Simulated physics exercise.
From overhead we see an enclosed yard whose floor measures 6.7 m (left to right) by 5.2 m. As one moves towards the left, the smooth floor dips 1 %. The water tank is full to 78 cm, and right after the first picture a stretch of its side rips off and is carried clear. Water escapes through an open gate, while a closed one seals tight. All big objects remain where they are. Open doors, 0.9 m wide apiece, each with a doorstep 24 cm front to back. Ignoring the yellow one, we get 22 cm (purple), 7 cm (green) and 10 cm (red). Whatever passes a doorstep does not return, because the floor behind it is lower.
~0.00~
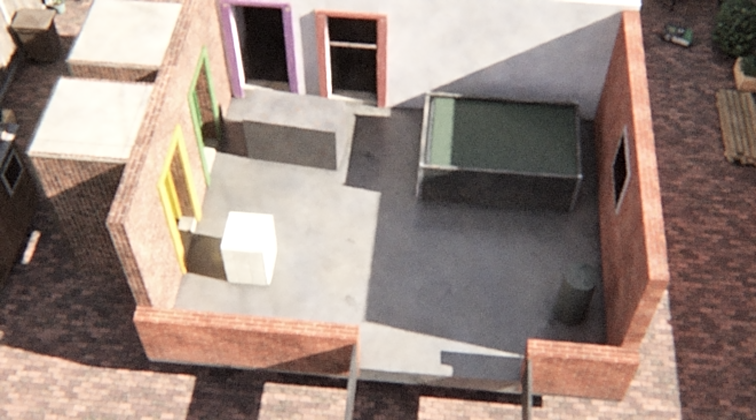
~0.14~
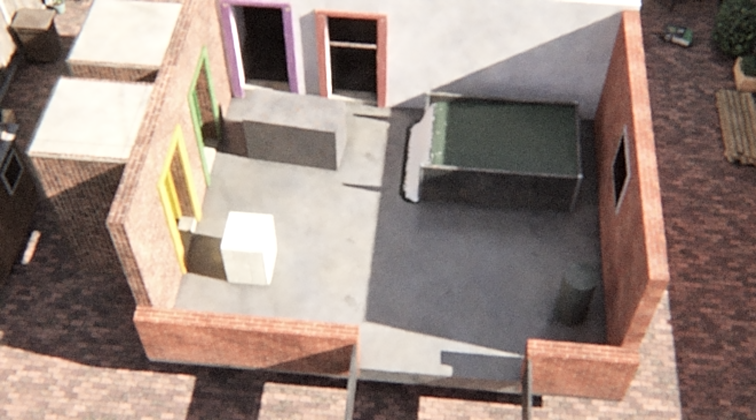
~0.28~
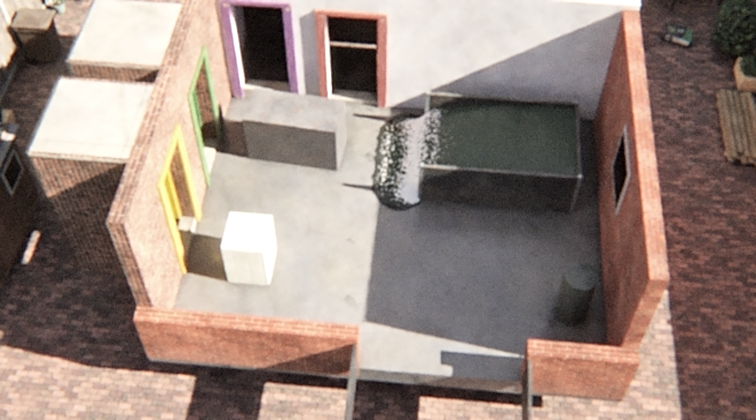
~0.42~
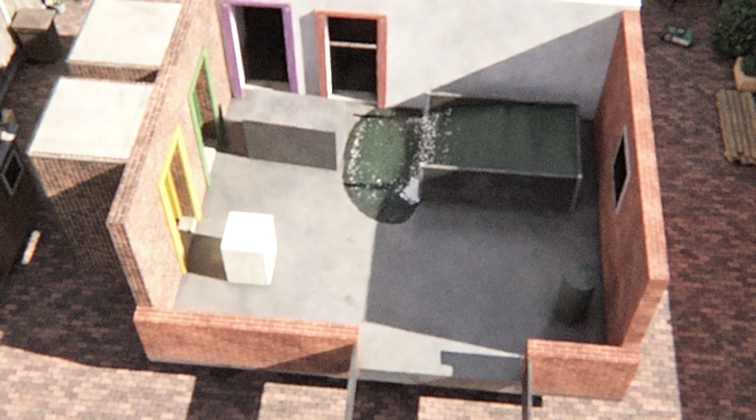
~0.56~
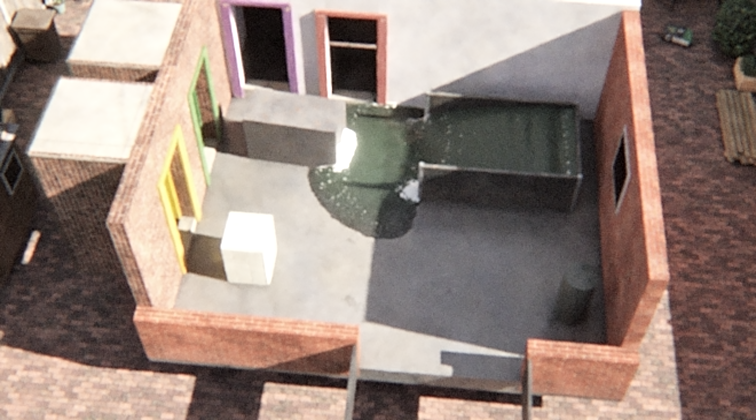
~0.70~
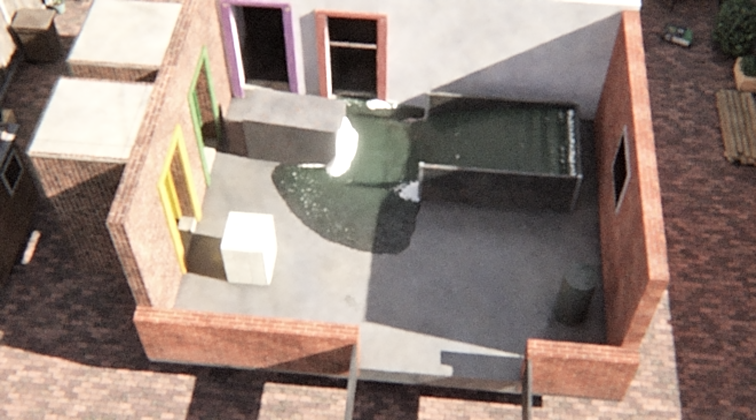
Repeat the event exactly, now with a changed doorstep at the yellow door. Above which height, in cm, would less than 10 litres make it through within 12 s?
Above roughly 31 cm.
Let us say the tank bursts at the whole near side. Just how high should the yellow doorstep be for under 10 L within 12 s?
In that case you'd want it roughly 6.5 cm high.
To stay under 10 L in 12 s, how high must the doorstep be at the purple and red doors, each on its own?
Some 26 cm for purple, some 38 cm for red.
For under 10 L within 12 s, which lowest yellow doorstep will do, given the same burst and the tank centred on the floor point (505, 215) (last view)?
I'd put it at close to 31 cm.
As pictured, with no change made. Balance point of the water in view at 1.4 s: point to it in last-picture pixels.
Centre estimate: (429, 164) px, approximately.
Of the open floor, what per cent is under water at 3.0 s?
Wet: Close to 55 %.
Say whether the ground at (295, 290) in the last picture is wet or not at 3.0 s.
At that moment it's submerged.
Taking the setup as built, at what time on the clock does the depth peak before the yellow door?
It peaks at about 2.6 s.
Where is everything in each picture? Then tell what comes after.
In the first picture, still water, 78 cm deep, in the water tank at (501, 137); the yellow door at (180, 206) is dry.
In the second picture, the front is at (406, 195), 0.3 m from the gap at (425, 152); 0.4 m2 of floor is wet, 78 cm left at the back.
In the third picture, the front is at (378, 190), 0.7 m from the gap at (425, 153); 1.4 m2 of floor is wet, 78 cm left at the back.
In the fourth picture, the front is at (348, 182), 1.3 m from the gap at (425, 154); 2.8 m2 of floor is wet, 78 cm left at the back.
In the fifth picture, water pours out at (425, 154) and has run 1.9 m, to (314, 177); about 9 cm deep outside, 74 cm at the back.
In the sixth picture, the gap is at (425, 155), the front 2.5 m out at (278, 180); the back of the water tank holds 66 cm; the yellow door at (180, 206), 4.3 m from the gap, is still 1.8 m from the nearest water.
After 1.4 s water covers 35 % of the floor, deepest (52 cm) near (349, 154); it has not reached the yellow door.
After 3.0 s water covers 55 % of the floor, deepest (35 cm) near (230, 101); 24 cm at the yellow door, 148 litres in over its 11 cm doorstep.
After 12.0 s water covers 95 % of the floor, deepest (12 cm) near (483, 125); 10 cm at the yellow door, 260 litres in over its 11 cm doorstep.
At the yellow door as built, the water arrived by 1.5 s and peaked near 29 cm at 2.6 s.
With a doorstep of 25.5 cm, 33 litres would have come in within the 12 s; with 34 cm, 5 litres. So under 10 litres takes about 31 cm.
